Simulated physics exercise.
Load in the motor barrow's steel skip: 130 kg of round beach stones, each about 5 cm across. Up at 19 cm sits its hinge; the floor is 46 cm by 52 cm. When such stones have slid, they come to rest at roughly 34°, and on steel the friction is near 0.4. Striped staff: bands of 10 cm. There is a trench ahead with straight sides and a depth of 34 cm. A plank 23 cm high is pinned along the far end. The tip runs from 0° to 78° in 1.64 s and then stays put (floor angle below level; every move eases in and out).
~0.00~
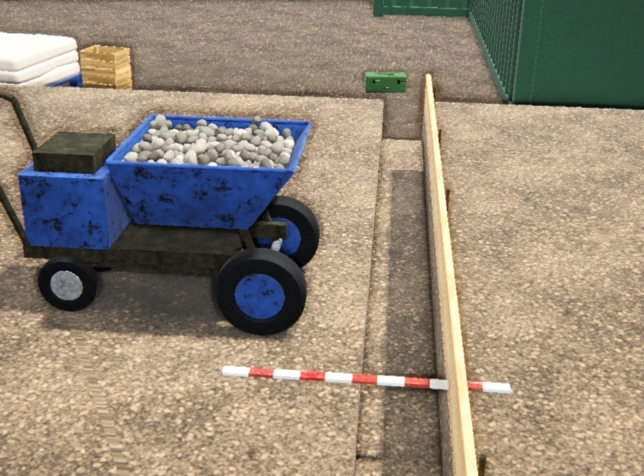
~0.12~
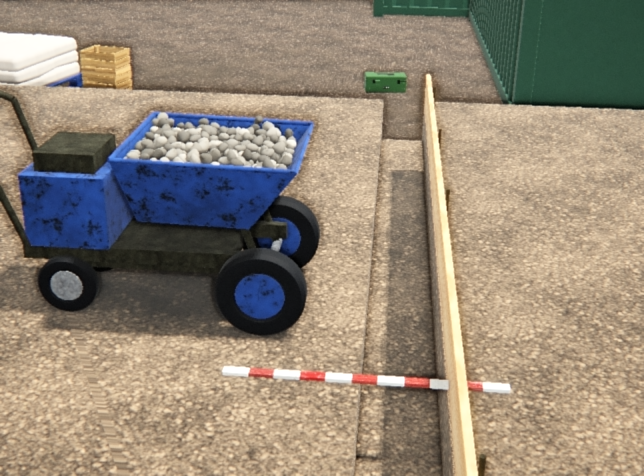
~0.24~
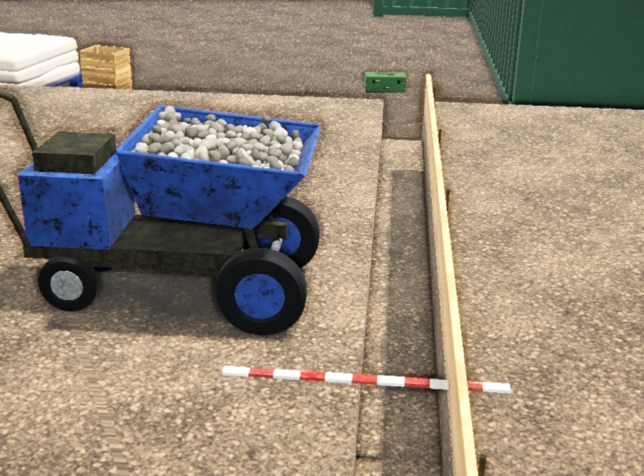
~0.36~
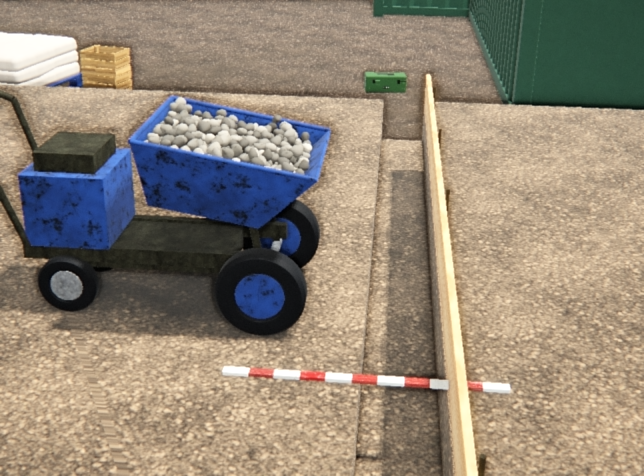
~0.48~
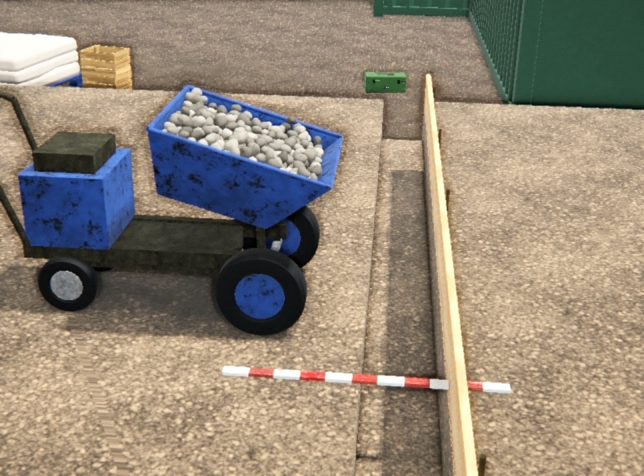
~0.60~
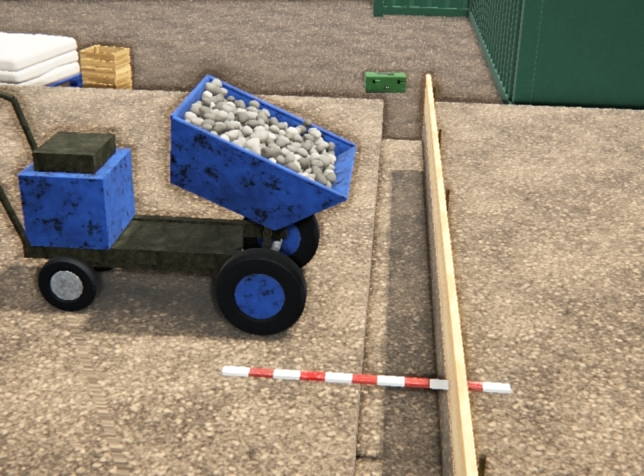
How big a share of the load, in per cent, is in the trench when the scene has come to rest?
A share of about 93 percent.
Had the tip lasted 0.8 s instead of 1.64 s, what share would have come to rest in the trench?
Near 85 per cent.
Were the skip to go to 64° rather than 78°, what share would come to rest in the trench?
In that case some 90 per cent.
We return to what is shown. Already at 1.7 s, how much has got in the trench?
Close to 65 per cent has got there by then.
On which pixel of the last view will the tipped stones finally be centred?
Middle at around (408, 356), I'd say.
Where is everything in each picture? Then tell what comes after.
The skip is at 0°, its lip at (293, 172); the top of the load is at (201, 129), in the first picture.
Lip at (296, 173), floor tilted 1°, highest stones at (189, 129); the stones move at 0.2 m/s on average, in the second picture.
The skip is at 5°, its lip at (304, 175); the top of the load is at (183, 125); the stones move at 0.3 m/s on average, in the third picture.
The skip is at 10°, its lip at (316, 180); the top of the load is at (186, 115); the stones move at 0.4 m/s on average, in the fourth picture.
Lip at (331, 188), floor tilted 16°, highest stones at (199, 105); the stones move at 0.5 m/s on average, in the fifth picture.
The skip is at 24°, its lip at (347, 199); the top of the load is at (213, 96); the stones move at 0.6 m/s on average, in the sixth picture.
After 1.2 s the floor is at 66°; 93 % in the skip, 7 % in the trench; the foremost stones are at (439, 294).
After 1.7 s the floor is at 78°; 30 % in the skip, 63 % in the trench, 7 % past the trench; the foremost stones are at (556, 302).
After 2.1 s the floor is at 78°; 6 % in the skip, 87 % in the trench, 7 % past the trench; the foremost stones are at (602, 312).
After 4.0 s the floor is at 78°; 0 % in the skip, 93 % in the trench, 7 % past the trench; the foremost stones are at (609, 312).
